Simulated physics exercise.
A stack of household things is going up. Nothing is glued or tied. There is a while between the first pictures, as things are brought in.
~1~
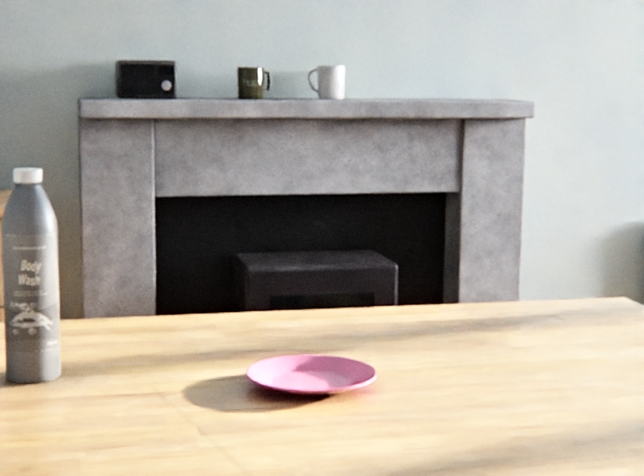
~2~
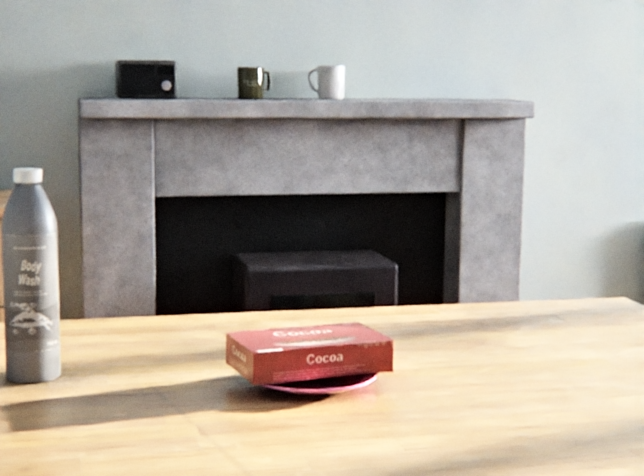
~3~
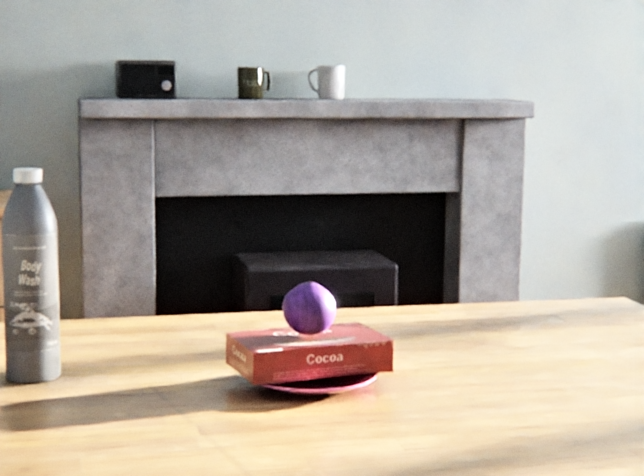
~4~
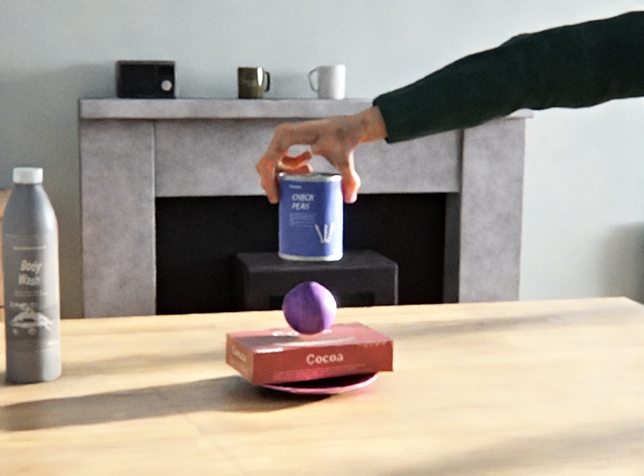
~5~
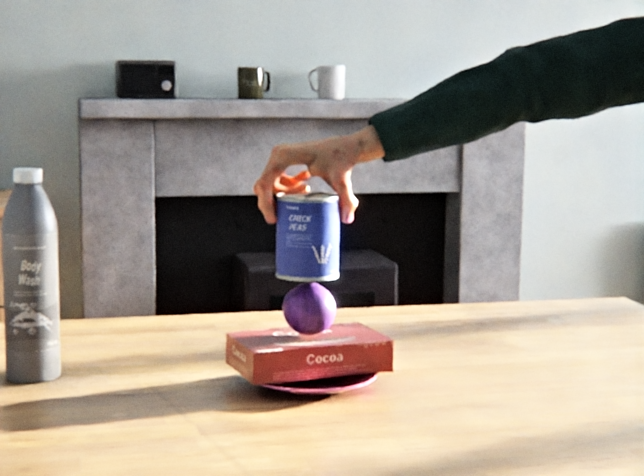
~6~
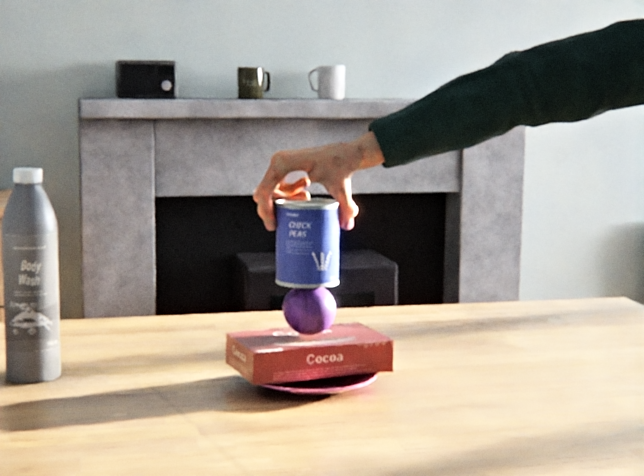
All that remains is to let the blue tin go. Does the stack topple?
Yes, it topples.
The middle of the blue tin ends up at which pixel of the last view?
The object winds up at approximately (103, 351).
Then, 0.50 s on from there, blue tin turned 42° from how it was put near (267, 258).
Then, 0.60 s on from there, blue tin now fallen.
Then, 0.70 s on from there, things are still on the move.
Then, 0.90 s on from there, as before.
In the end, fallen, blue tin; the other 5 unmoved. At the end, from the last picture's camera, blue tin near (103, 351). The pile gives way.
